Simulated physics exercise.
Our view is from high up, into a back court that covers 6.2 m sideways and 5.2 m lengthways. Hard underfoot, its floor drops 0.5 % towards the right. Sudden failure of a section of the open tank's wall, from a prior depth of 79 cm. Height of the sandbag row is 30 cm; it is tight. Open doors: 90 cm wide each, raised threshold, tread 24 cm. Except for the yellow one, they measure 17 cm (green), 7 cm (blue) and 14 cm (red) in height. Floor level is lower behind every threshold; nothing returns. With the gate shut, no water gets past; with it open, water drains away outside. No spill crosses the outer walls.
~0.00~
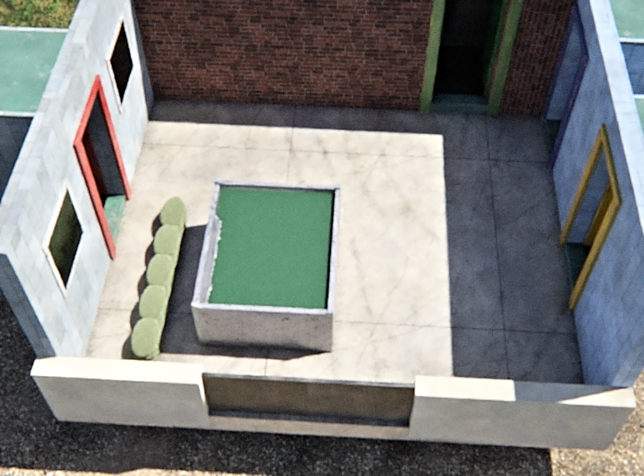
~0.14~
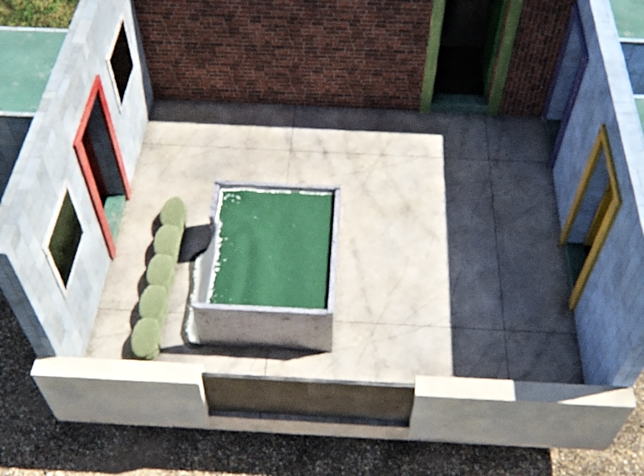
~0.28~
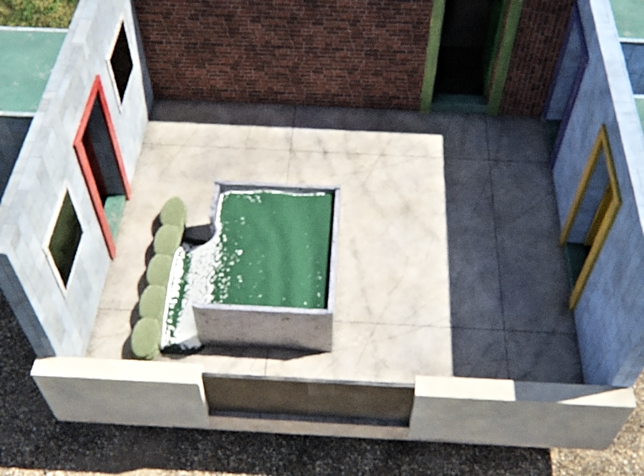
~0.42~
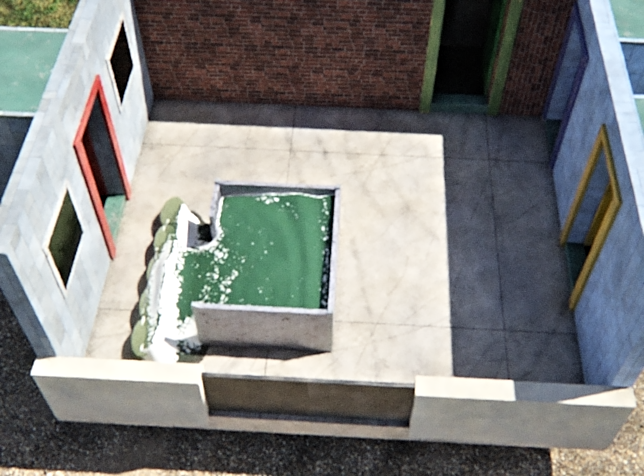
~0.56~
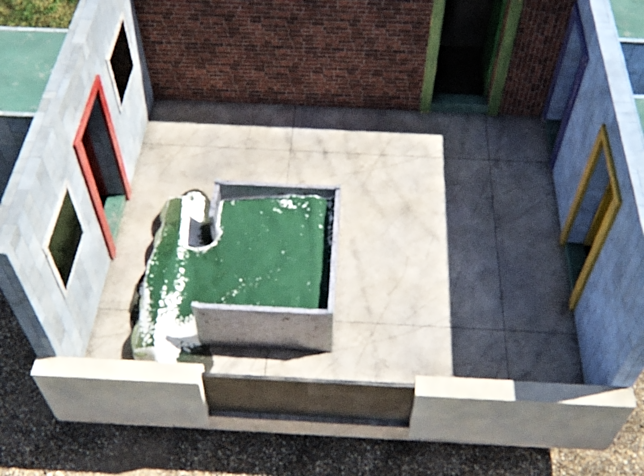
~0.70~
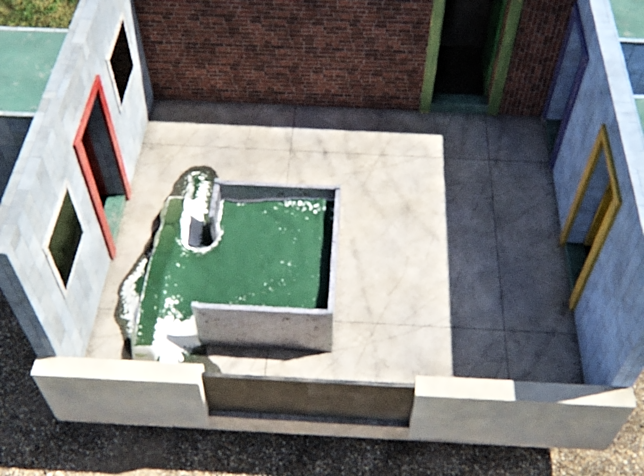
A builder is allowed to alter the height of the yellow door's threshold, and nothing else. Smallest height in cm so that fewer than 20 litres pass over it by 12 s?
I would say 7 cm.
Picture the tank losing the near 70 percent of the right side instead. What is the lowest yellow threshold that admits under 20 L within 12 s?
In that case about 26 cm.
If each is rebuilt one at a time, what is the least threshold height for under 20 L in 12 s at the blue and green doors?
You'd want some 12.5 cm at blue and some 7.0 cm at green.
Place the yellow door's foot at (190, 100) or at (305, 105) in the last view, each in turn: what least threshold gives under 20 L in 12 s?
About 17 cm for the first and 8.5 cm for the second.
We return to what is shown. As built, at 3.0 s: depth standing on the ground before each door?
Lab note, cm: Green 2; blue 0; red 14; yellow 0.
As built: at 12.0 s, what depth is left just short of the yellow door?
11.0 cm.
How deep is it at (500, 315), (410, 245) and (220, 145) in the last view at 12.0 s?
Taking the spots in order: About 7, 6 and 5 centimetres.
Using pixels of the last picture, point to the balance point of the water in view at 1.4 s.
The water is centred near (221, 292).
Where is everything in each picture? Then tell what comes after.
The first frame shows the open tank at (271, 247) is whole and still, 79 cm deep; the yellow door at (587, 227) is dry.
In the second frame, the gap is at (211, 287), the front 0.3 m out at (194, 271); the back of the open tank holds 79 cm.
In the third frame, water pours out at (211, 287) and has run 0.5 m, to (185, 246); about 24 cm deep outside, 77 cm at the back.
In the fourth frame, the front is at (192, 215), 0.9 m from the gap at (211, 288); 1.5 m2 of floor is wet, 69 cm left at the back.
In the fifth frame, water pours out at (211, 288) and has run 1.3 m, to (192, 193); about 15 cm deep outside, 68 cm at the back.
In the sixth frame, water pours out at (211, 288) and has run 1.7 m, to (192, 171); about 12 cm deep outside, 65 cm at the back; the yellow door at (587, 227), 4.8 m from the gap, is still 4.9 m from the nearest water.
After 1.4 s water covers 35 % of the floor, deepest (50 cm) near (184, 296); it has not reached the yellow door.
After 3.0 s water covers 55 % of the floor, deepest (28 cm) near (198, 297); it has not reached the yellow door.
After 12.0 s water covers 95 % of the floor, deepest (12 cm) near (585, 419); 11 cm at the yellow door, 0 litres in over its 12 cm threshold.
At the yellow door as built, the water arrived by 3.5 s and peaked near 12 cm at 8.6 s.
Run again over the same 12 s with other heights there, 28 litres in over 6.5 cm, 7 litres over 9 cm. The limit of 20 litres is kept from about 7 cm up.
